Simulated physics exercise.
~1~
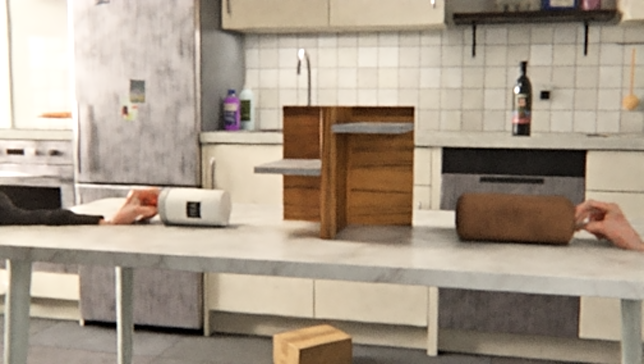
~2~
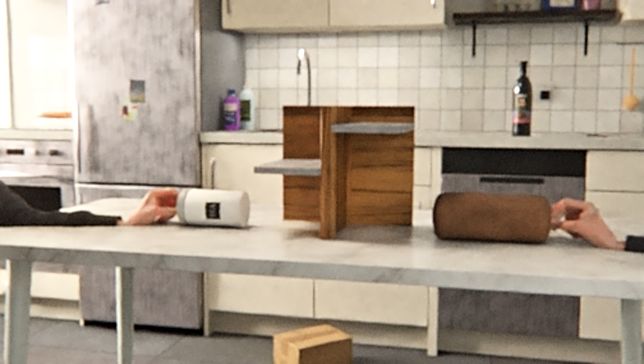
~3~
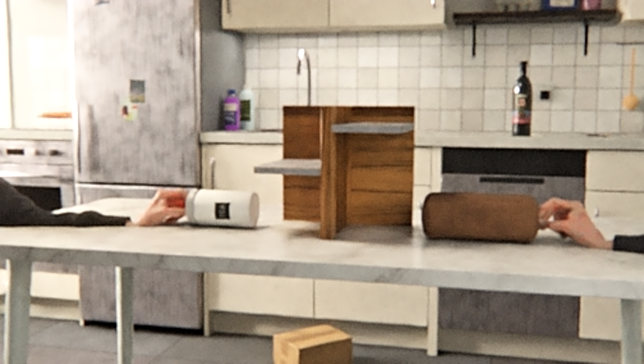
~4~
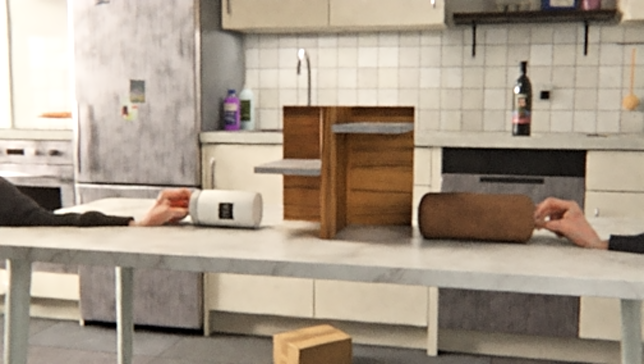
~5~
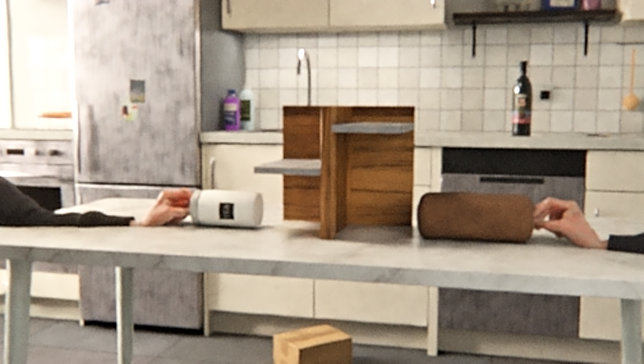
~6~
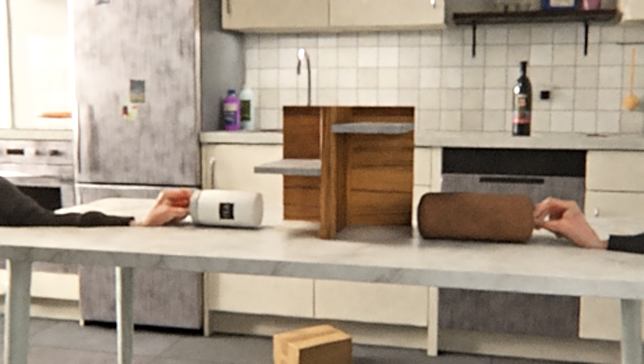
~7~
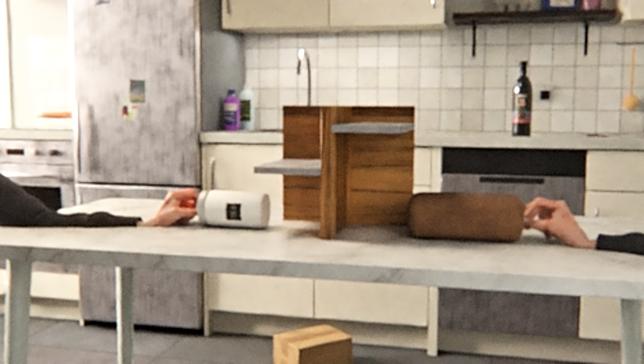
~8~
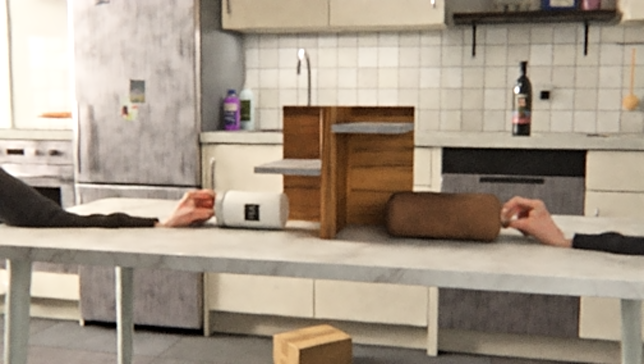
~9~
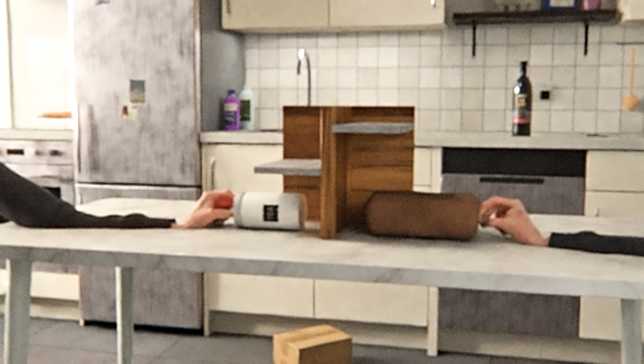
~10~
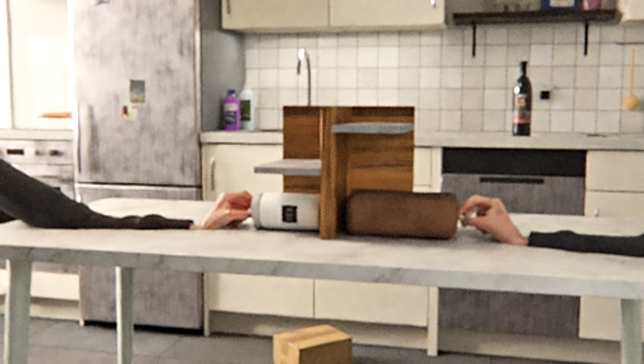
A wooden shelf unit with two grey ledges, the left one lower, stands in the middle of a pale marble table in a kitchen, seen from the front by a still camera. A white jar lies on its side to the left and a brown loaf rests to the right, each with a hand at its outer end. The hands push both inward, then pause. They push again, and the jar slides right as the loaf slides left. Finally both fit beneath the ledges, close to the upright divider, with the hands still beside them.
